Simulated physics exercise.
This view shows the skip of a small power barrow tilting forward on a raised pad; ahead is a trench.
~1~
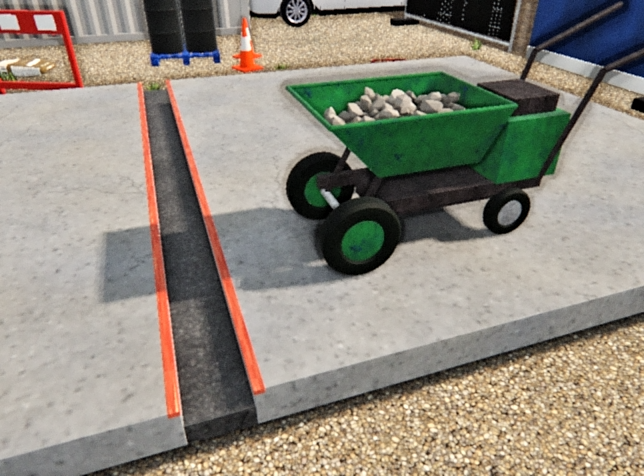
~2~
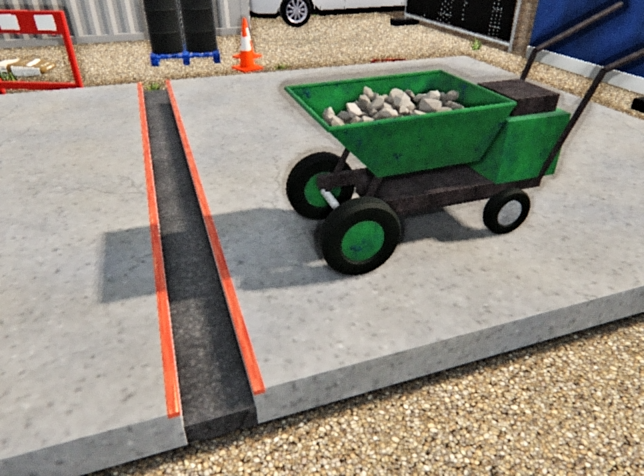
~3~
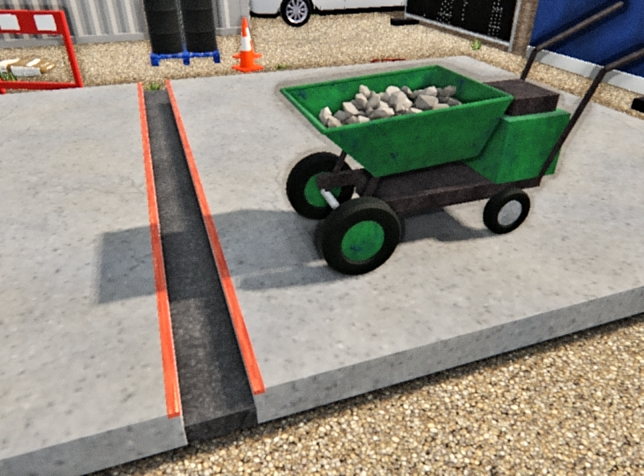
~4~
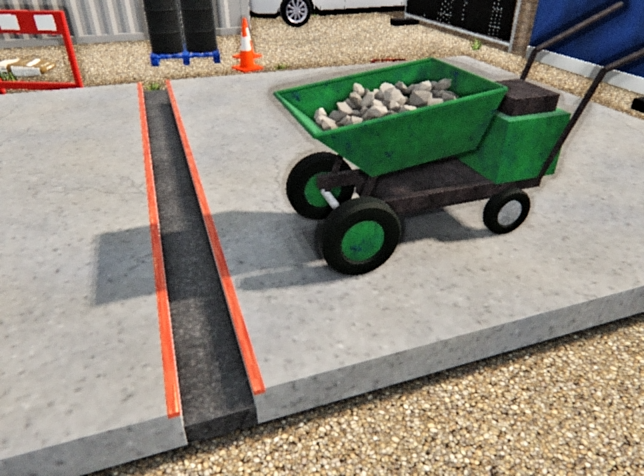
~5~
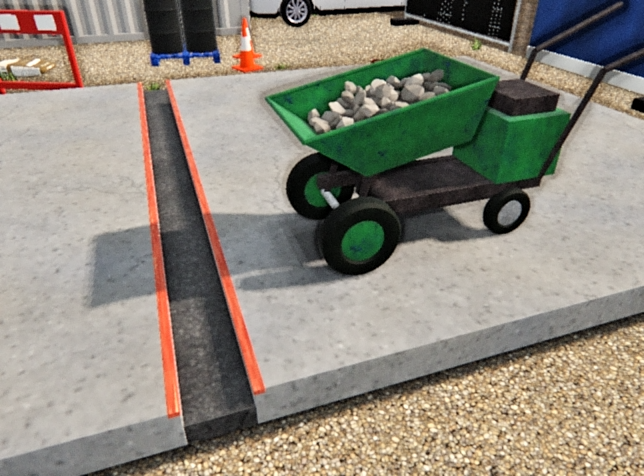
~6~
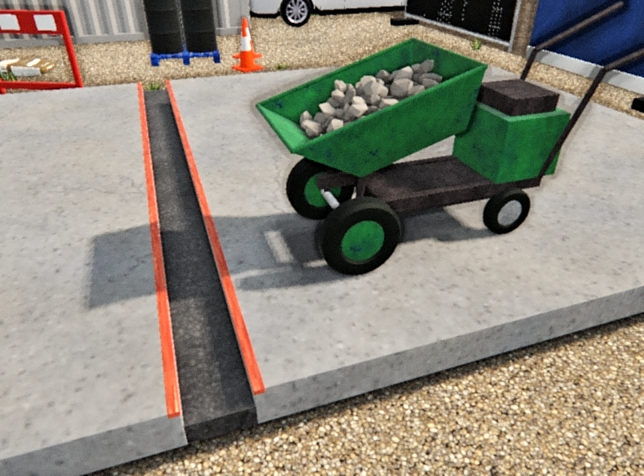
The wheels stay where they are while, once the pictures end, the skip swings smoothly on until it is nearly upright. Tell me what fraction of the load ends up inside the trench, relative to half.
Inside the trench ends up over half of the load.
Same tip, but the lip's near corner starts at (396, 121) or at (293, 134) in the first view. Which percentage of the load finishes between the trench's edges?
First try: 40 per cent; second try: 50 per cent.
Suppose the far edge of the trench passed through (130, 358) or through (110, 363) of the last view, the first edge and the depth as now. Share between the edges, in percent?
90 % and 90 %, give or take.
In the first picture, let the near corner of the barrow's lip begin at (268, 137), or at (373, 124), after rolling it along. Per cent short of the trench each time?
In order: 0 % and 30 %.
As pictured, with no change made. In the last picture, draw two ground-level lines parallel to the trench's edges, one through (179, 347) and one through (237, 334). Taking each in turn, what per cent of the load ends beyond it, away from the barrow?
Result, first then second: 10 %, 80 %.
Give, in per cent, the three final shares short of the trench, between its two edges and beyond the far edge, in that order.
Approximate split: Short 5 percent, between 70 percent, beyond 10 percent.
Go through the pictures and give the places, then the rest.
The first picture shows lip of the skip at (331, 129), level; top of the load at (403, 114), broken stones; first edge of the trench at (242, 332); far edge at (167, 350), the trench under half as wide as the skip, and shallow for its width.
The second picture shows lip of the skip at (329, 130), level; top of the load at (402, 113).
The third picture shows lip of the skip at (323, 132), tipped barely; top of the load at (399, 111).
The fourth picture shows lip of the skip at (315, 136), tipped a little; top of the load at (397, 101).
The fifth picture shows lip of the skip at (305, 143), tipped a little; top of the load at (423, 96).
The sixth picture shows lip of the skip at (293, 152), tipped clearly; top of the load at (414, 89); first edge of the trench at (242, 332); far edge at (167, 350).
Soon, skip tipped steeply; all in the skip.
A while on, skip tipped right over; about half in the skip; a stray few short of the trench; about half in or heaped over the trench; a stray few falling.
Towards the end, skip tipped right over; a small part in the skip; a small part short of the trench; about two thirds in or heaped over the trench; a small part beyond it.
Finally, skip tipped right over; a small part in the skip; a small part short of the trench; about two thirds in or heaped over the trench; a small part beyond it.
